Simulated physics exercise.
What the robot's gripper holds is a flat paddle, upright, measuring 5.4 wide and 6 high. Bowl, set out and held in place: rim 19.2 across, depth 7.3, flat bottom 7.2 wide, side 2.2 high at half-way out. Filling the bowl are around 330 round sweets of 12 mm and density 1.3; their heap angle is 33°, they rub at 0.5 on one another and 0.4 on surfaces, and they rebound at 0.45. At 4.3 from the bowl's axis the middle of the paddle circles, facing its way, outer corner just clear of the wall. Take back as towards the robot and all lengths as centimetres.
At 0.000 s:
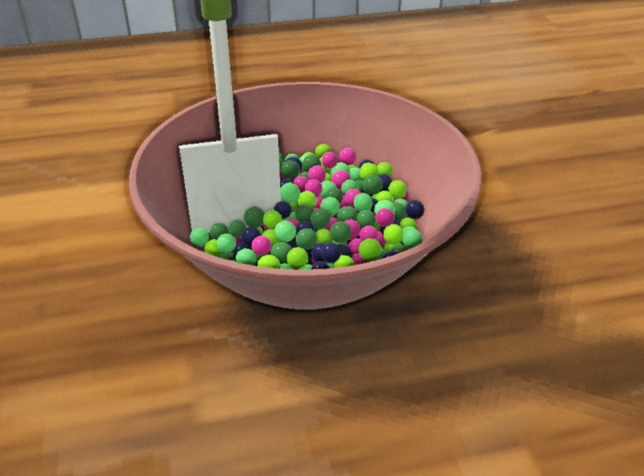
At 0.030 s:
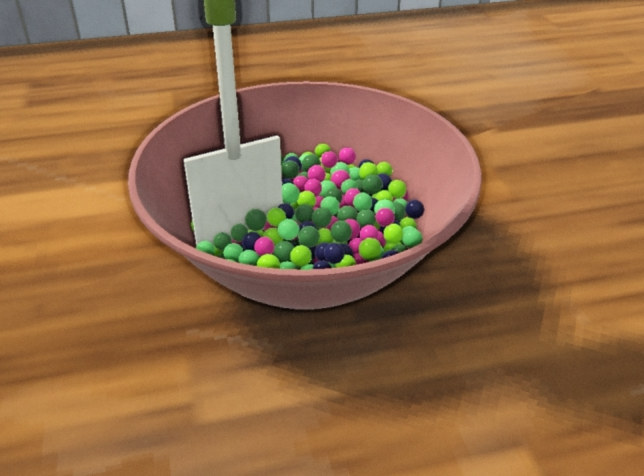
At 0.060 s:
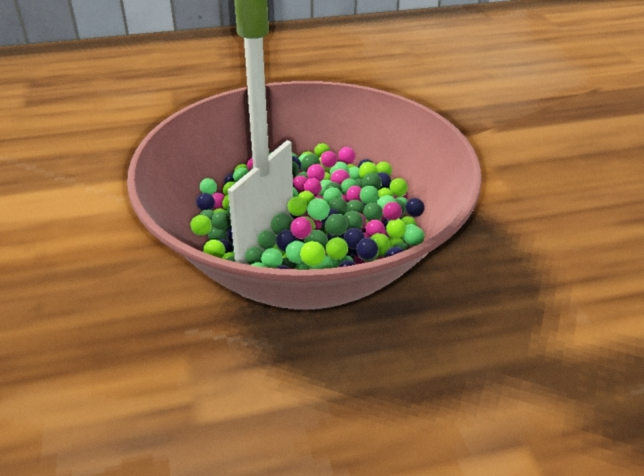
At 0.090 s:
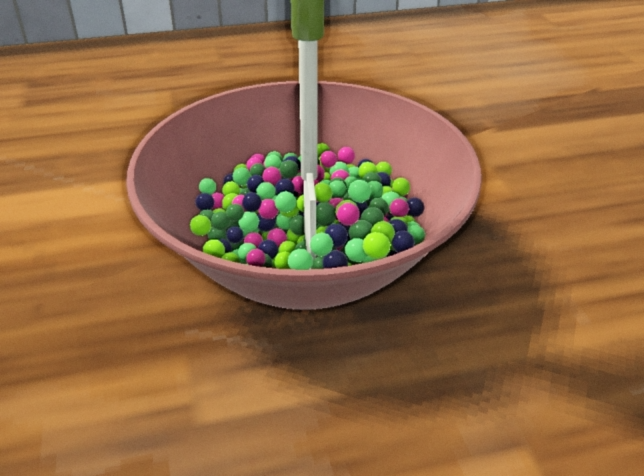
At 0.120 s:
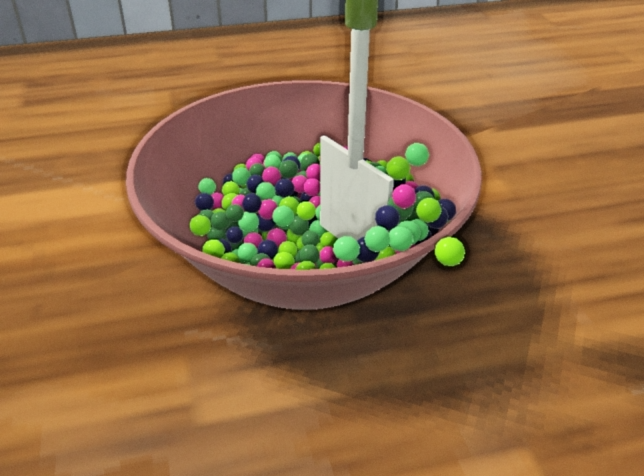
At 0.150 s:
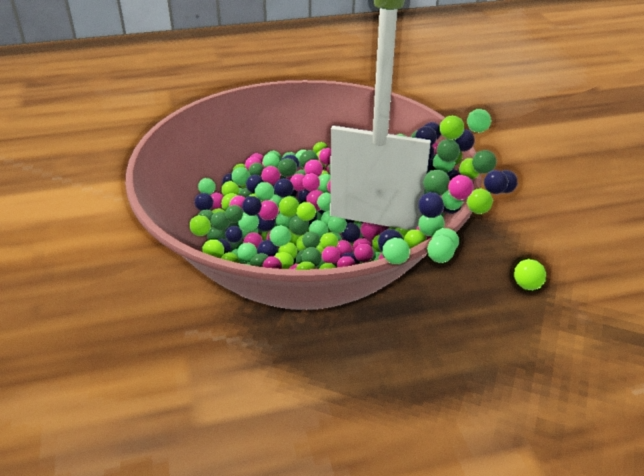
On a wooden surface with a grey panelled strip behind it, seen from above at an angle by a still camera, sits a wide pink bowl. It holds many small balls in greens, magenta and navy, with a flat white paddle on a green-topped handle at its left. The paddle turns and sweeps rightward through them, pushing a cluster up the right side and some over the rim.
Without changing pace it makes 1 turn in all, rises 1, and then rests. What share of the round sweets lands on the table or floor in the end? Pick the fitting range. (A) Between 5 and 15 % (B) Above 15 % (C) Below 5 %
The answer is B.
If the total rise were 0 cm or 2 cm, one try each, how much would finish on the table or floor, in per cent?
Estimates: 35 % and 20 %.
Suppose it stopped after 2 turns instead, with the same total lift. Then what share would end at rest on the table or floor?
40 %.
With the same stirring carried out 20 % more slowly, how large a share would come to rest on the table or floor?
I'd say close to 20 %.
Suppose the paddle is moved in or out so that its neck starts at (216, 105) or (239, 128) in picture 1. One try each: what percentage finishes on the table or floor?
I'd put it at around 20 and 35 percent.
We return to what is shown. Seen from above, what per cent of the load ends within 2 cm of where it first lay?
Result: Close to 40 per cent of the load.
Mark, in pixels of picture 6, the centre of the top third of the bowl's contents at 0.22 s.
The top third is centred near (333, 129) in the last picture.
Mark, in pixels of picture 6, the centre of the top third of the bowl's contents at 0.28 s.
The centre is close to (233, 165).
By 0.22 s, 225° round, highest piece 13 above the table; 304 in the bowl, 30 in flight or on the tool.
By 0.28 s, 299° round, highest piece 14 above the table; 270 in the bowl, 6 on the table or floor, 58 in flight or on the tool.
By 0.51 s, 0° round, highest piece 6 above the table; 239 in the bowl, 94 on the table or floor, 1 in flight or on the tool.
By 1.21 s, 0° round, highest piece 6 above the table; 239 in the bowl, 95 on the table or floor.
Final count, 239 in the bowl, 95 on the table or floor. That is 28 % on the table or floor.
